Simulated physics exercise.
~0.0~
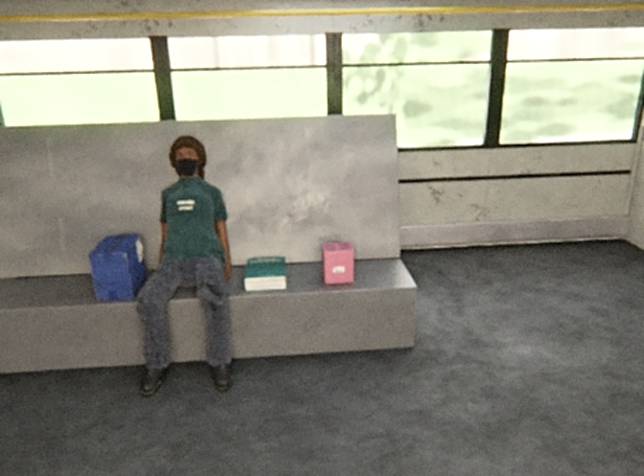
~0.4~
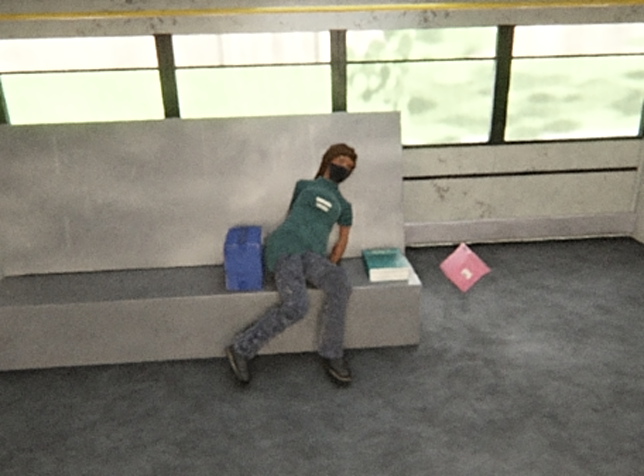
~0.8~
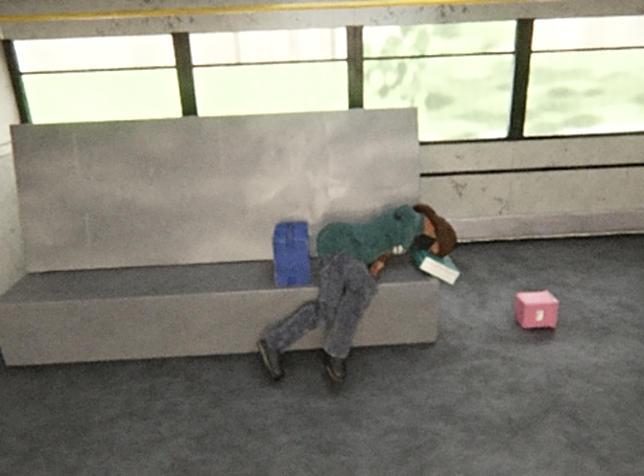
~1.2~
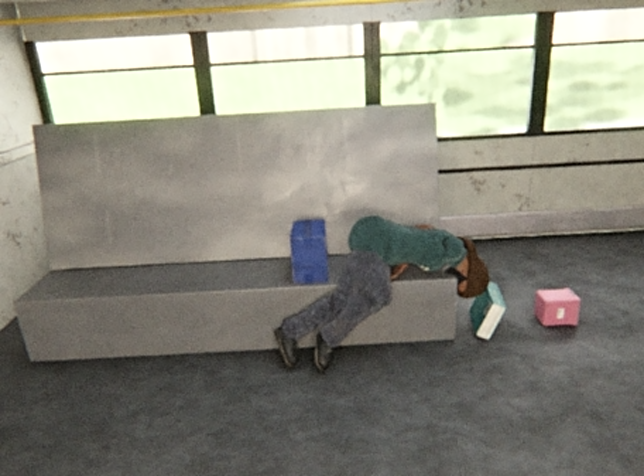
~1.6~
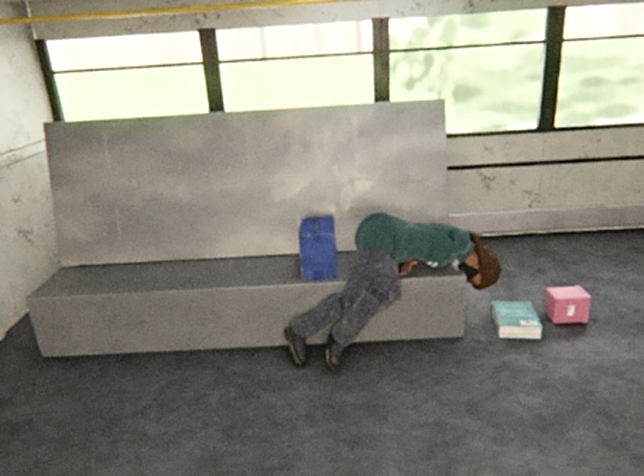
A masked person in a green shirt and grey trousers sits slumped on a long grey bench beneath the windows of a tram, seen from across the dark floor. A blue bag stands to the left, with a teal and white folder and a pink tub to the right. The person slides and tips right as the bags shift the same way, and the tub drops off the bench first. The limp body folds down sideways, and the folder tips over the end. Finally the folder and tub lie on the floor, the blue bag stays upright on the bench, and the sleeper's head hangs past its edge.
